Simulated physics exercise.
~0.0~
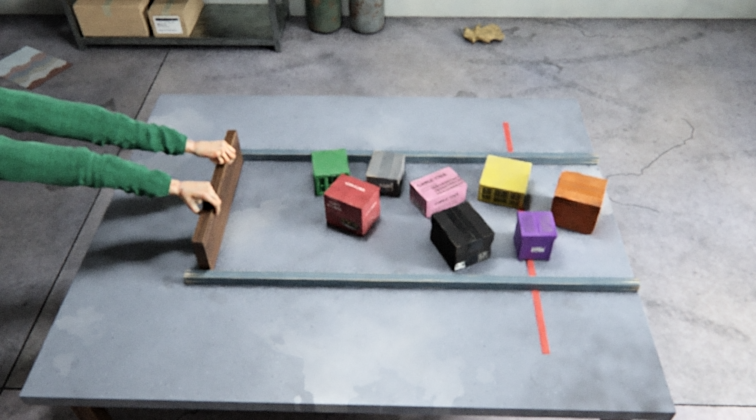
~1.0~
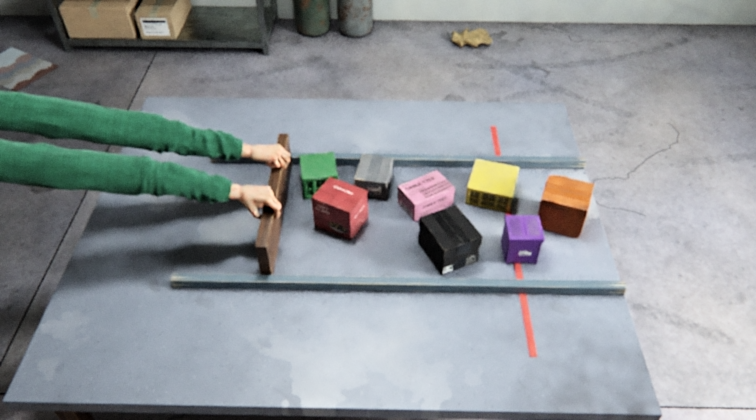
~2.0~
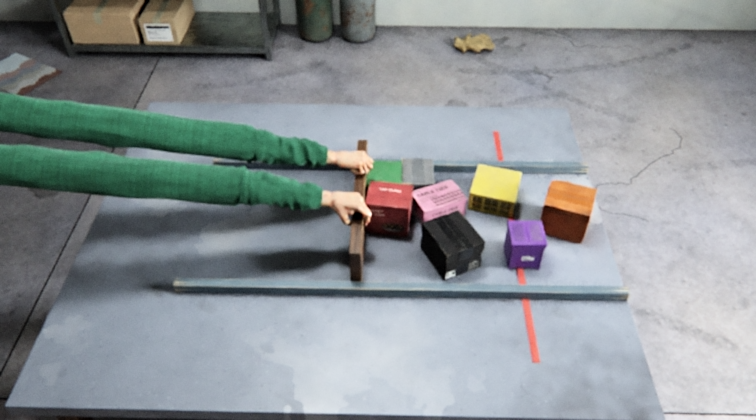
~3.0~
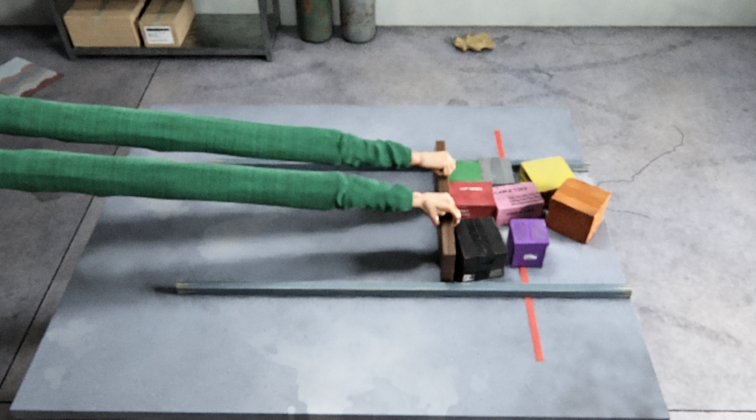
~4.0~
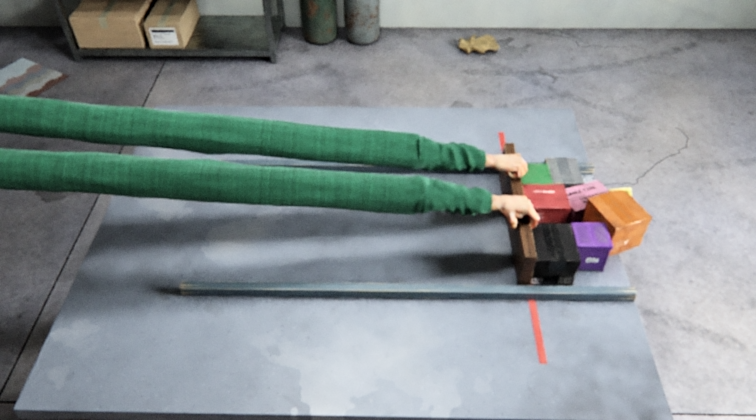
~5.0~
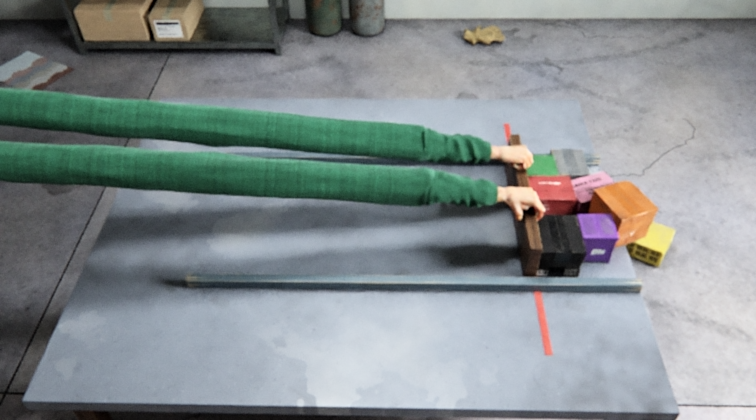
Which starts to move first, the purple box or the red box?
The red box starts to move first, as the plank sweeps it to the right while the purple box is still standing in its place. The purple box only moves later, when the cluster is pushed up to it.
